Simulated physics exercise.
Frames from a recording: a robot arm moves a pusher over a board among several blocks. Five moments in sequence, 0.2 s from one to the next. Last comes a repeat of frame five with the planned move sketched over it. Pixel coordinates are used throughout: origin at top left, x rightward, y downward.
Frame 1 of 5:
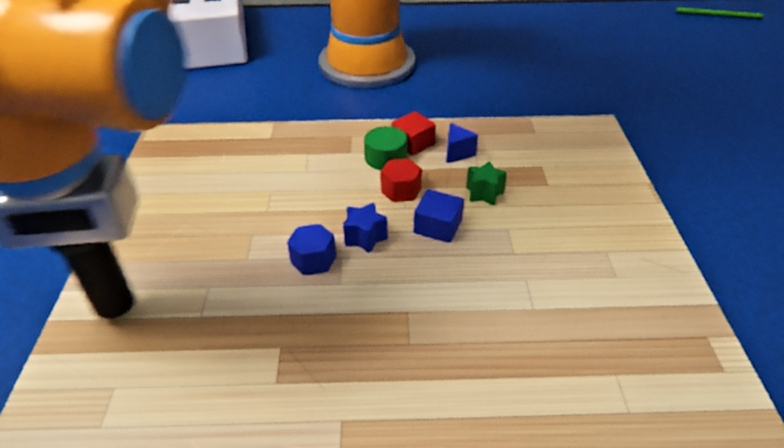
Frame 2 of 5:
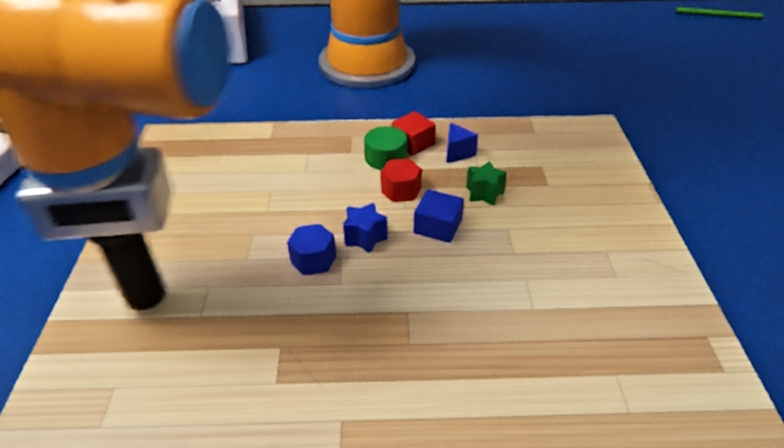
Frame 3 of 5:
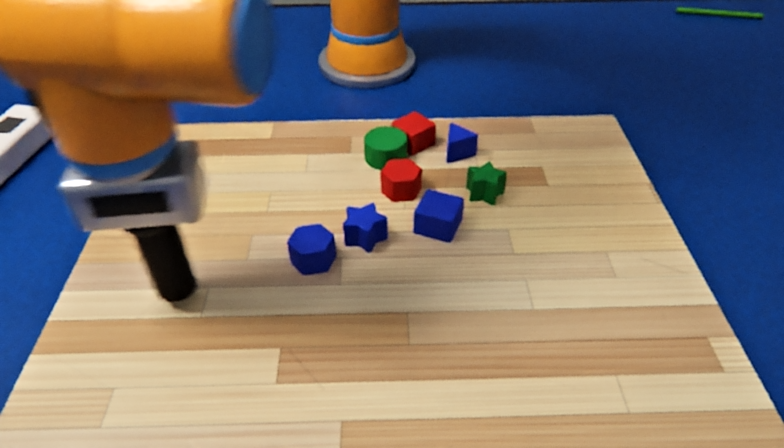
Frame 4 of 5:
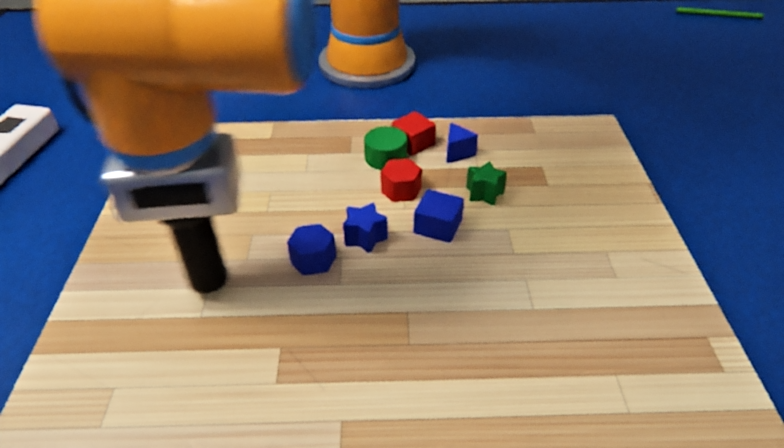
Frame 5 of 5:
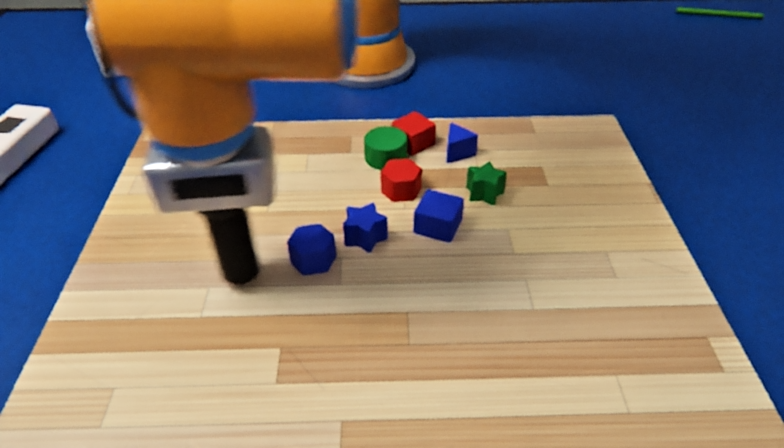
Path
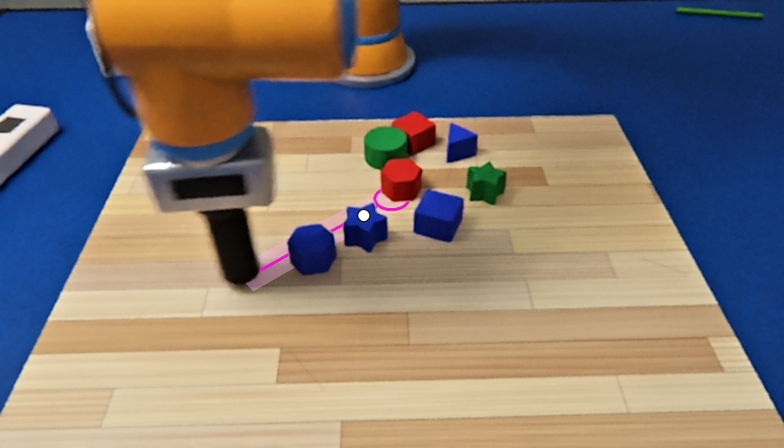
An orange robot arm with a black pusher slid steadily rightward and slightly away across a wooden board, nearing the blue hexagon, while the red, green and blue blocks all stayed still.
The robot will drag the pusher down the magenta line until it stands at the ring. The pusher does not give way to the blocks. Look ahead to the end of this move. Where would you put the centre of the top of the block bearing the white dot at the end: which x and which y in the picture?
I'd guess (384, 214).
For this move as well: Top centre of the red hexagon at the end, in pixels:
The answer is (413, 160).
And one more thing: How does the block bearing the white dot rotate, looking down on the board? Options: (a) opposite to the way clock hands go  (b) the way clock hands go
The correct letter is a.
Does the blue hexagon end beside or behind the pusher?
I believe so.
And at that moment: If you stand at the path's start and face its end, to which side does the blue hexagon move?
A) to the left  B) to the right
Option B.
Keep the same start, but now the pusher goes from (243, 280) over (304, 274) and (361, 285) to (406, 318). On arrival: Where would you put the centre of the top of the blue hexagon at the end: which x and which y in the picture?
That would be at about pixel (343, 226).
Path on the board, in a line from (243, 280) to (392, 199); the dot is on the blue star-shaped block.
The first path, step by step. One third of the way, pusher (296, 240); blue hexagon (335, 233), turned 30° clockwise; blue star-shaped block (372, 214), turned 15° anticlockwise.
Two thirds of the way, pusher (346, 213); blue hexagon (353, 231), turned 85° clockwise; blue star-shaped block (384, 214), turned 40° anticlockwise.
At the end, pusher (392, 189); blue hexagon (353, 231), turned 85° clockwise; blue star-shaped block (384, 214), turned 40° anticlockwise; red hexagon (413, 160); blue square in place.
